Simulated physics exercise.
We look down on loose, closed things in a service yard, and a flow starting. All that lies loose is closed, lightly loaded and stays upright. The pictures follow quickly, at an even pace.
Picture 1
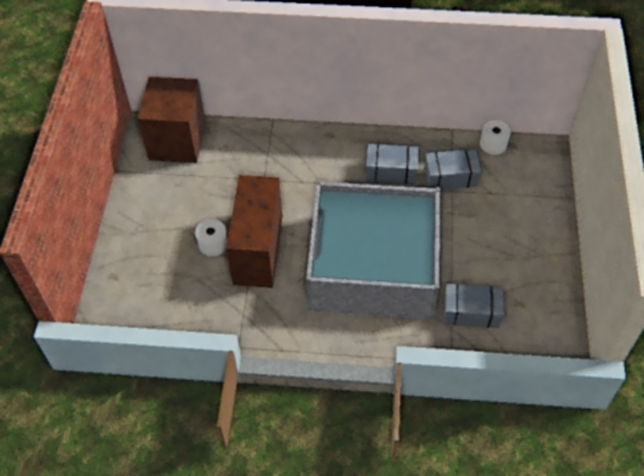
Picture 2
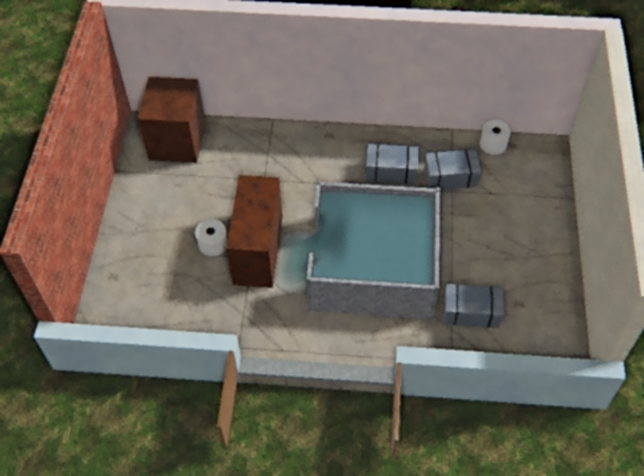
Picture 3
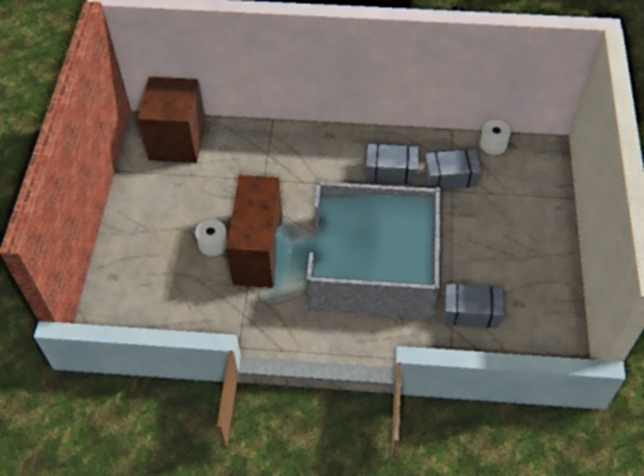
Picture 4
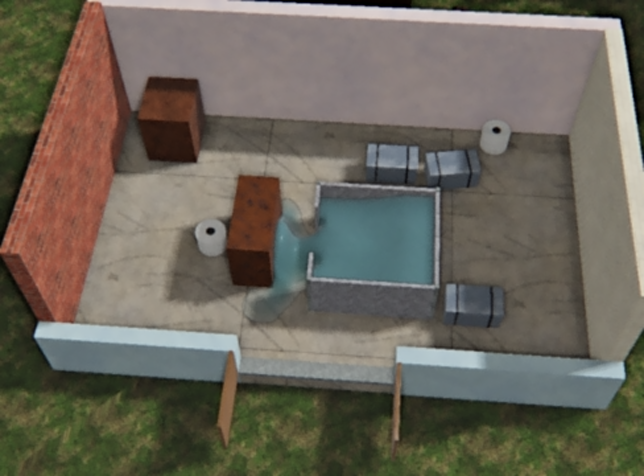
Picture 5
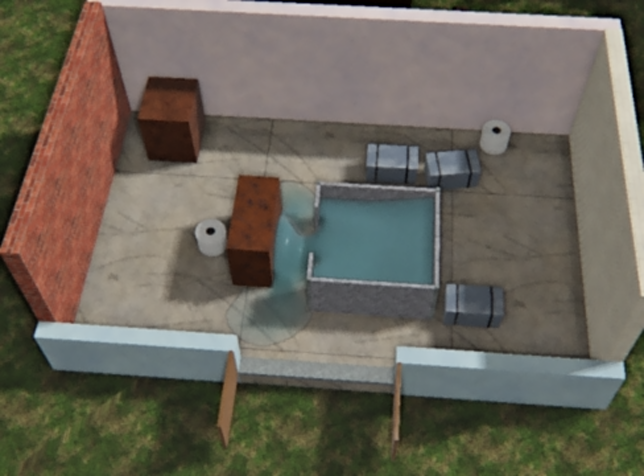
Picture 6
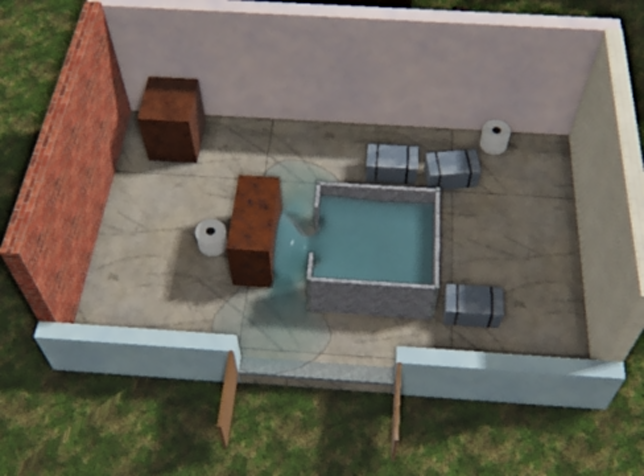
Water pours through a gap in the left side of a raised stone tank in a walled yard, seen from high above by a still camera. Two rusty-brown cabinets and a pale cylinder stand to the left, with three grey strapped trunks and another cylinder to the right. The water meets the nearer cabinet and spreads thinly toward the front opening and back, while the loose things stay put.
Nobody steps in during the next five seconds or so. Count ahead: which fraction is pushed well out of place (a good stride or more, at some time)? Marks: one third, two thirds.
It is not even a third.
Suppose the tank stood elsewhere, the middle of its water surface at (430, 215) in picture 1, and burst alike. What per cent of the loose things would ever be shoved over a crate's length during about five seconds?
About 0 per cent.
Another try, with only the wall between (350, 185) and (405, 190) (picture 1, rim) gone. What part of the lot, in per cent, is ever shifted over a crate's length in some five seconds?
Near 80 in a hundred.
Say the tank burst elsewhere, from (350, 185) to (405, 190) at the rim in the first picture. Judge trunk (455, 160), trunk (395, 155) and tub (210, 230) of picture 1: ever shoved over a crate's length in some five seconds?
One after the other: That far or more, moved that far, yes.
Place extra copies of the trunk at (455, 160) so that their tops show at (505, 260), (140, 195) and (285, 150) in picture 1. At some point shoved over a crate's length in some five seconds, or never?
In that order: Less than that, less than that, that far or more.
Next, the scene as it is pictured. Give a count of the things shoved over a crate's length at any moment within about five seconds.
I count 1.
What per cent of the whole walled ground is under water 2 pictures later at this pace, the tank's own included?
Roughly 30 per cent.
A moment on, 0 of 5 are well off their spots; 0 afloat.
Next, 0 of 5 are well off their spots; 0 afloat.
Later, 1 of 5 are well off their spots; 0 afloat.
In the end, 1 of 5 are well off their spots, and 1 have been at some point; 0 afloat.
